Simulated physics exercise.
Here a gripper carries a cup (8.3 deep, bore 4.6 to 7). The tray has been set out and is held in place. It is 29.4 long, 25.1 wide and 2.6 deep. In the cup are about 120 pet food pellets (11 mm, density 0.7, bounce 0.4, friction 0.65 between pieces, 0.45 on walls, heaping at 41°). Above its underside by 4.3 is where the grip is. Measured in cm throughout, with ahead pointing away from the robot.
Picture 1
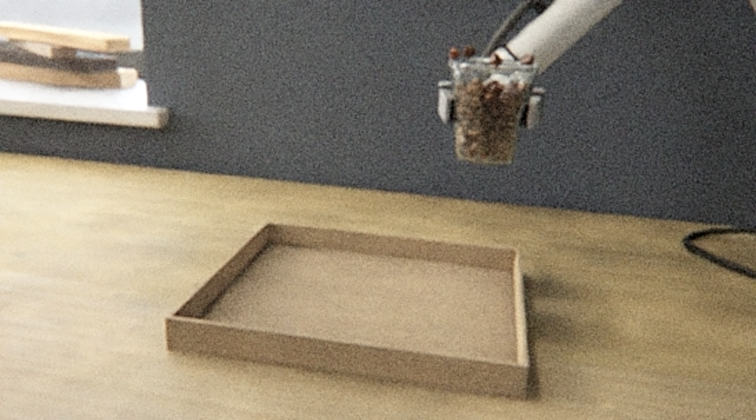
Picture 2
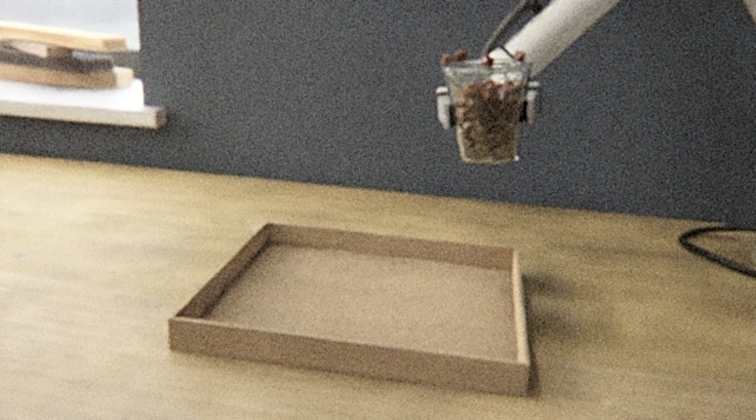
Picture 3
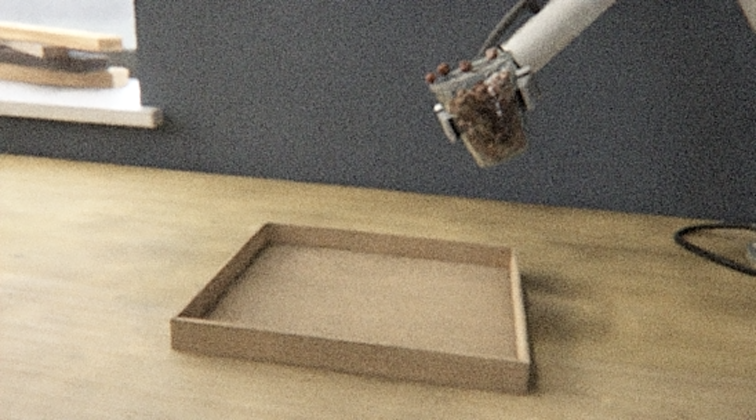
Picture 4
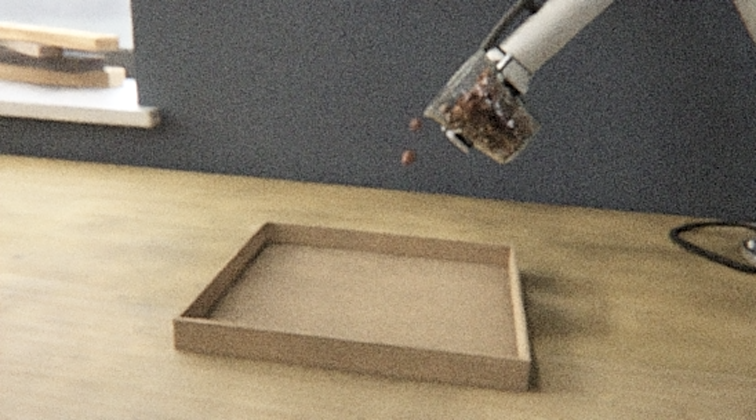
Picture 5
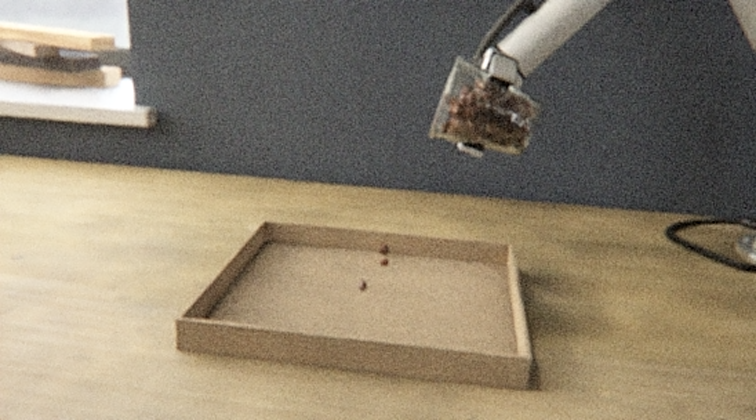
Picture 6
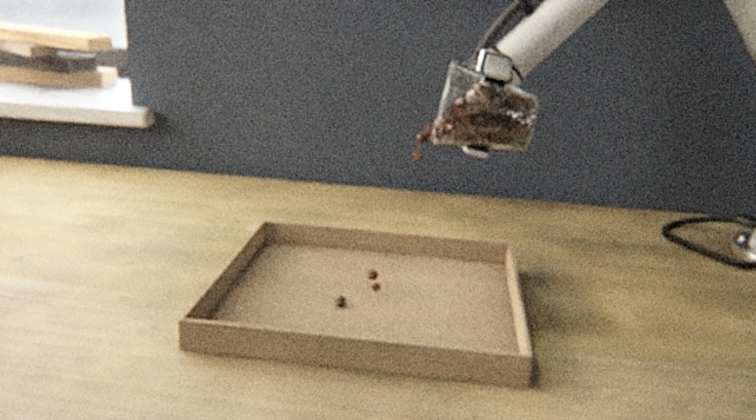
A robotic gripper holding a clear cup of brown pellets tilted it leftward above a shallow, empty tray on a wooden table, and three pellets dropped into the tray before more emerged at the rim.
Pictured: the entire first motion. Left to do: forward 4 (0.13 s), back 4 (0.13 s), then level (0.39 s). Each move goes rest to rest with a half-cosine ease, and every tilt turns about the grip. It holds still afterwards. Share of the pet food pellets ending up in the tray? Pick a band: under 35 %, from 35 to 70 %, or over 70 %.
From 35 to 70 %.
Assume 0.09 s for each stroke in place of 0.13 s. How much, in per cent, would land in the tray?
80 %.
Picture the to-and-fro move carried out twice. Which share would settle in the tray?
About 70 %.
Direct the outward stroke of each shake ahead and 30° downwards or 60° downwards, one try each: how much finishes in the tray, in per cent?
Estimates, in order: 30 % then 15 %.
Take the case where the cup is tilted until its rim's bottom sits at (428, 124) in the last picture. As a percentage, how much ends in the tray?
Result: Approximately 20 %.
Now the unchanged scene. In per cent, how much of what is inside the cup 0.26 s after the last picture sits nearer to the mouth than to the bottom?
Roughly 75 per cent.
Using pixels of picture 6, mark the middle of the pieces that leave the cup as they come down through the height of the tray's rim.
I'd say somewhere around (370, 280).
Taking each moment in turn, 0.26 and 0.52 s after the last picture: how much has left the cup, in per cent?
Taking the two times in order, I'd say 45 and then 50 per cent.
Then, 0.26 s later, tilted 81° forward, highest piece 21 above the table; 69 in the cup, 8 in the tray, 48 in flight or on a rim.
Then, 0.52 s later, tilted 20° forward, highest piece 23 above the table; 65 in the tray, 60 in the cup.
Then, 0.85 s later, level, highest piece 21 above the table; 65 in the tray, 60 in the cup.
Then, 1.90 s later, level, highest piece 21 above the table; 65 in the tray, 60 in the cup.
At rest, 65 in the tray, 60 in the cup. That is 52 % in the tray.
